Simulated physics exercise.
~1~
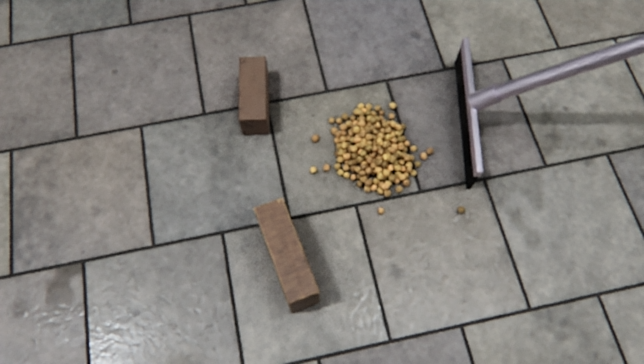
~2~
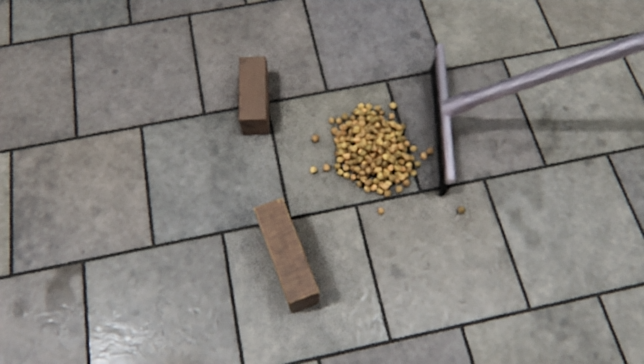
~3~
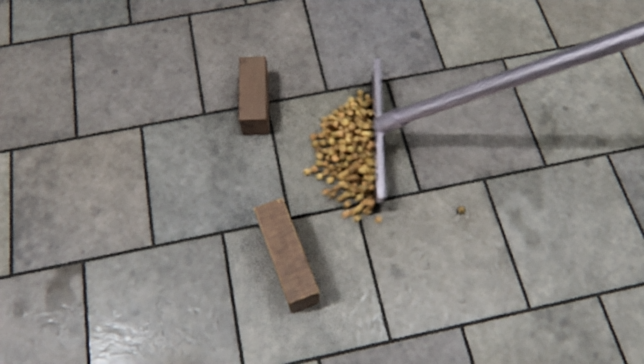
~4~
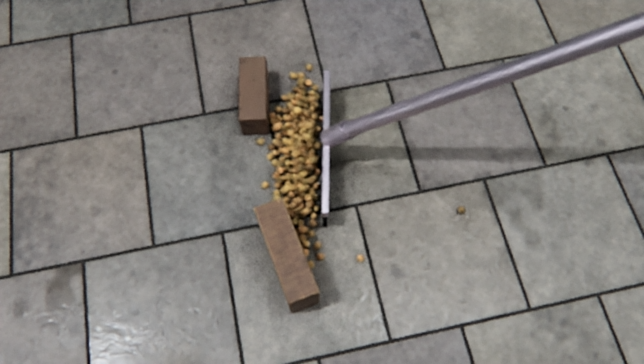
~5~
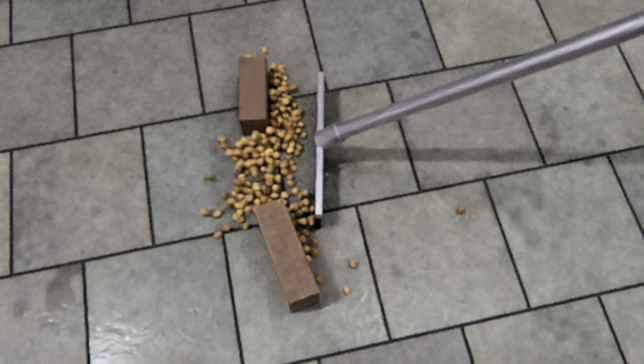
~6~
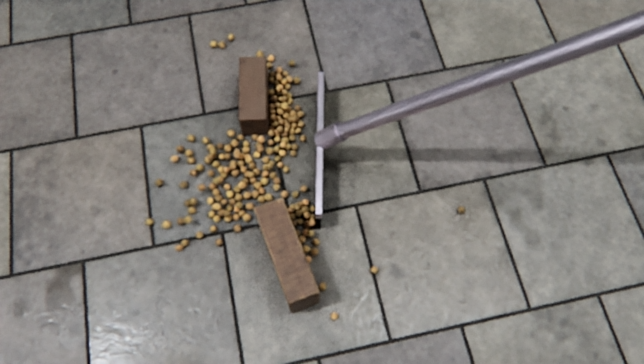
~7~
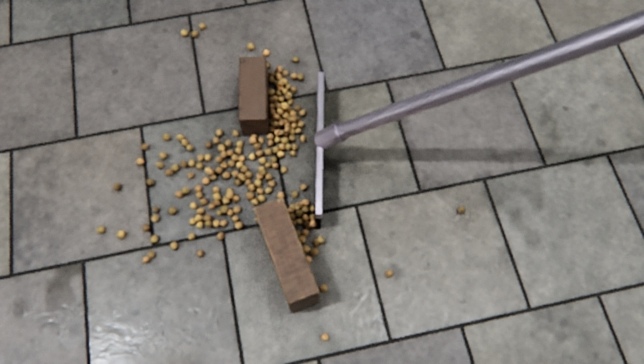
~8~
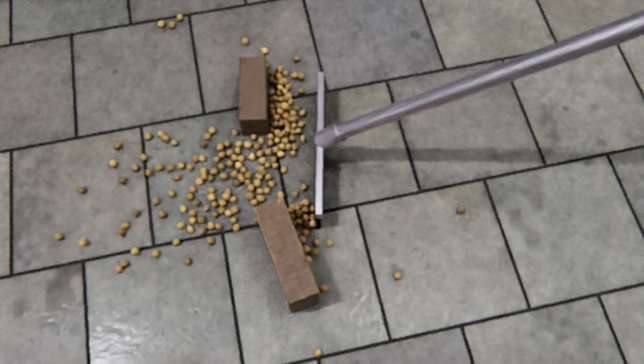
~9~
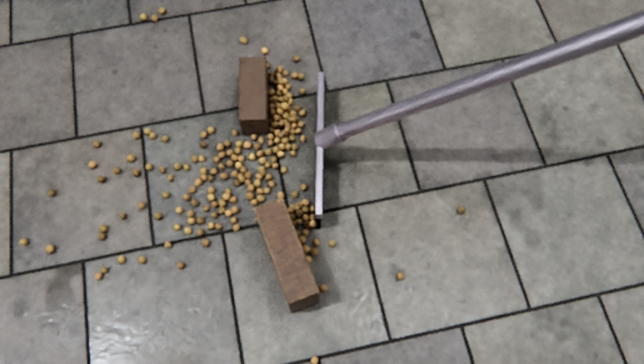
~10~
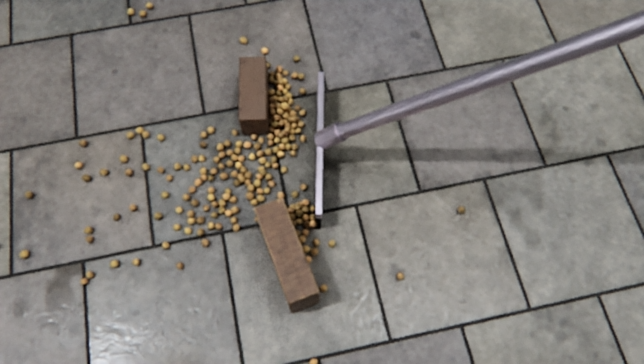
We see a squeegee push a pile of dried chickpeas left across grey tiles toward two brown blocks, then stop just short of them. Many chickpeas spill through the gap and scatter leftward, while others stay held between the blade and the blocks.
